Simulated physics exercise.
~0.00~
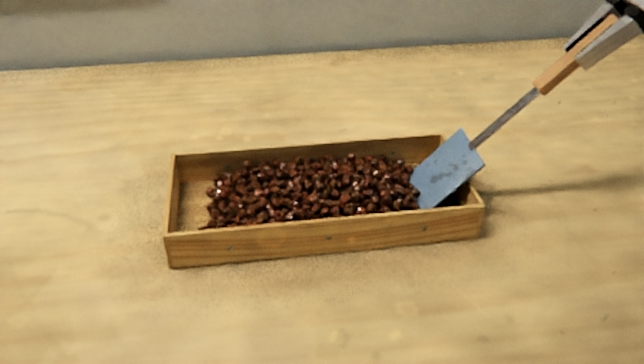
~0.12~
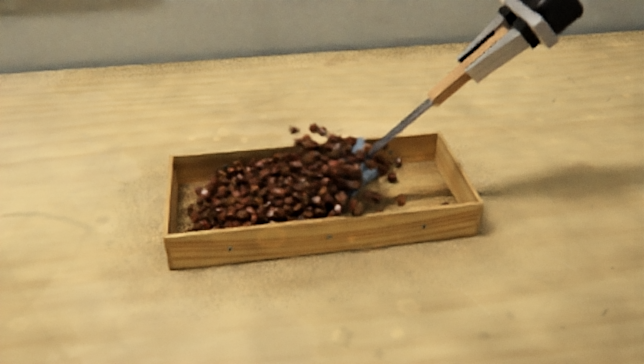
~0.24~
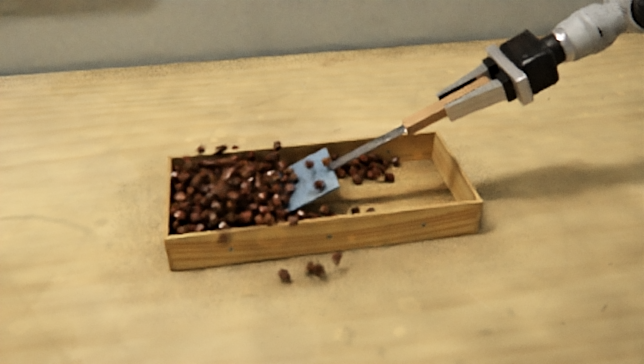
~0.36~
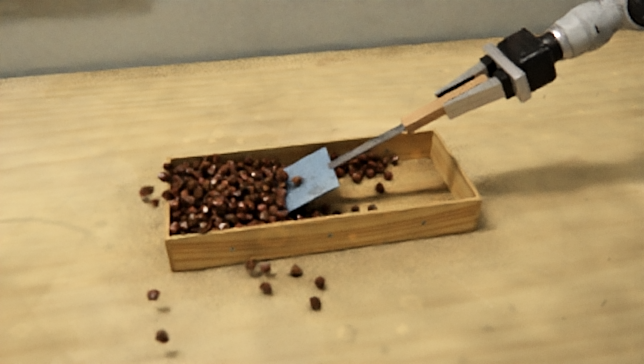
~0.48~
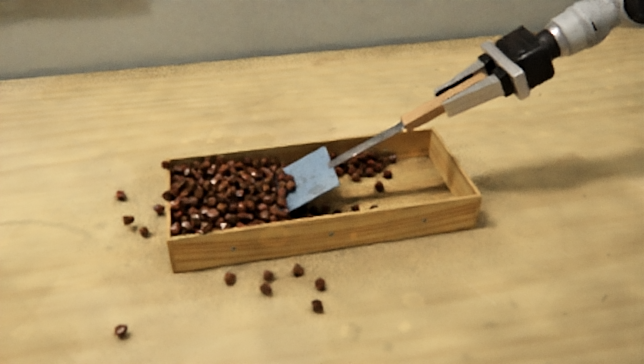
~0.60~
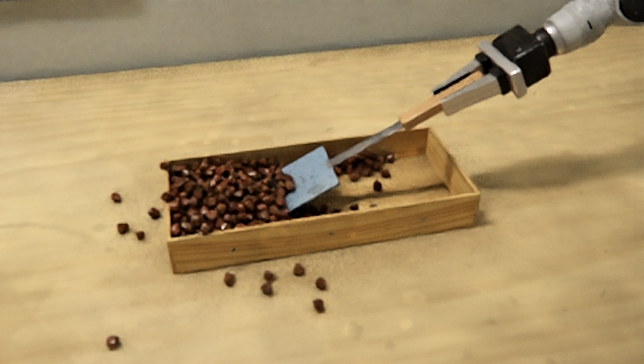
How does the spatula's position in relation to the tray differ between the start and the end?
At the start the spatula's blade is at the right end of the tray, and by the end it has moved left and rests near the middle, against the piled pellets.
